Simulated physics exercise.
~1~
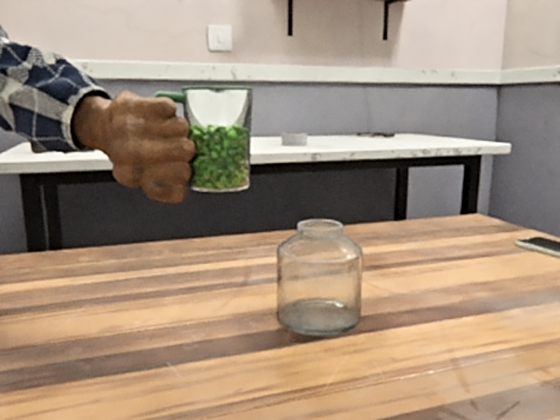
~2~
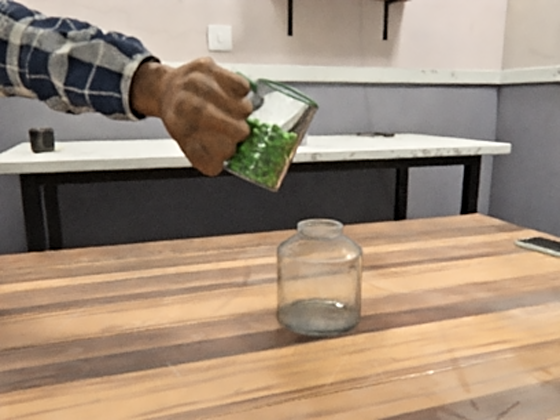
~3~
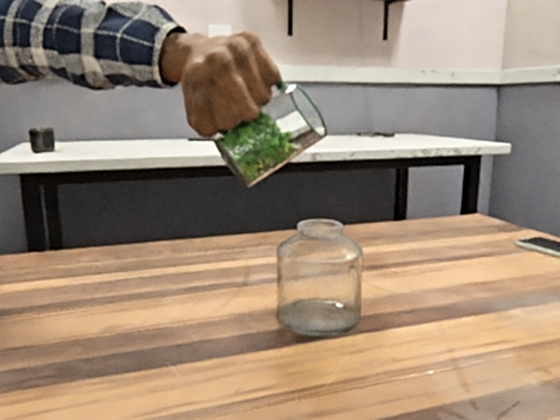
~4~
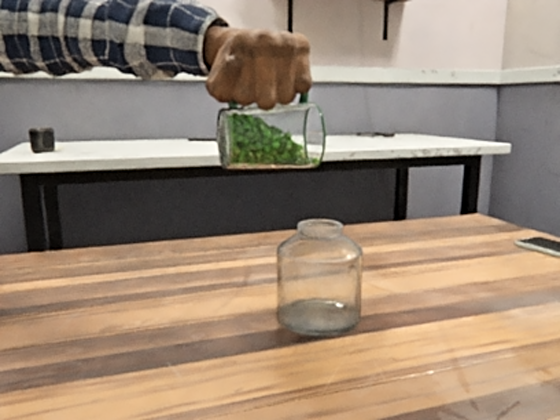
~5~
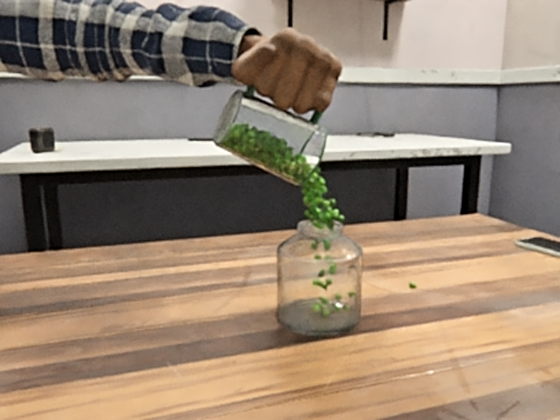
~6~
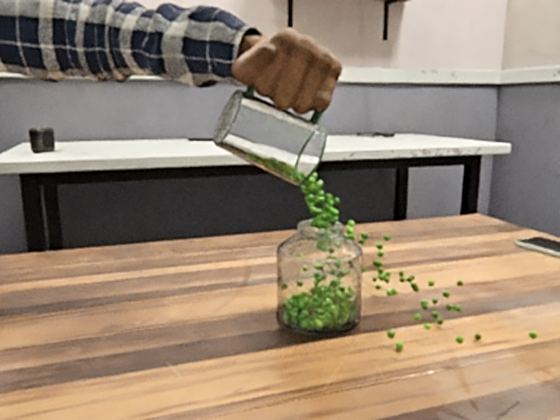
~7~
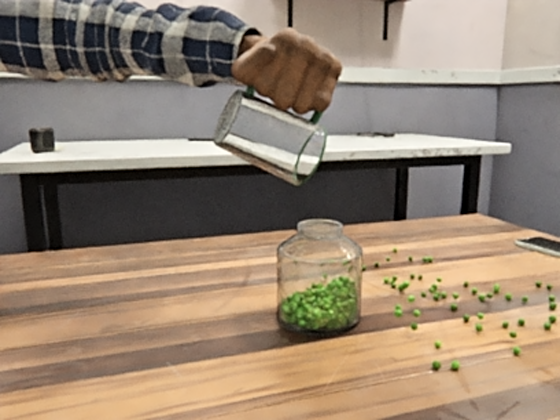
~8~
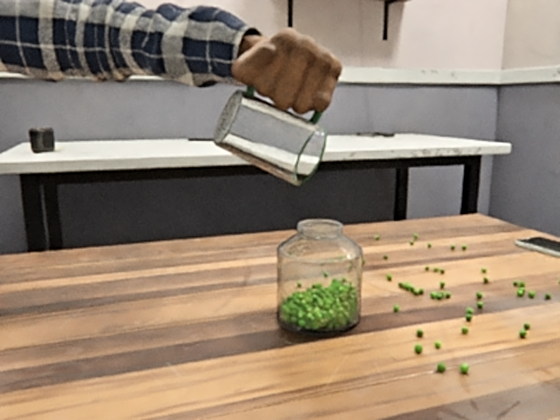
A hand in a plaid sleeve moved a glass cup of green peas above an empty glass jar and tipped it until they poured out, most landing in the jar while others scattered across the wooden table to the right, leaving the cup empty.
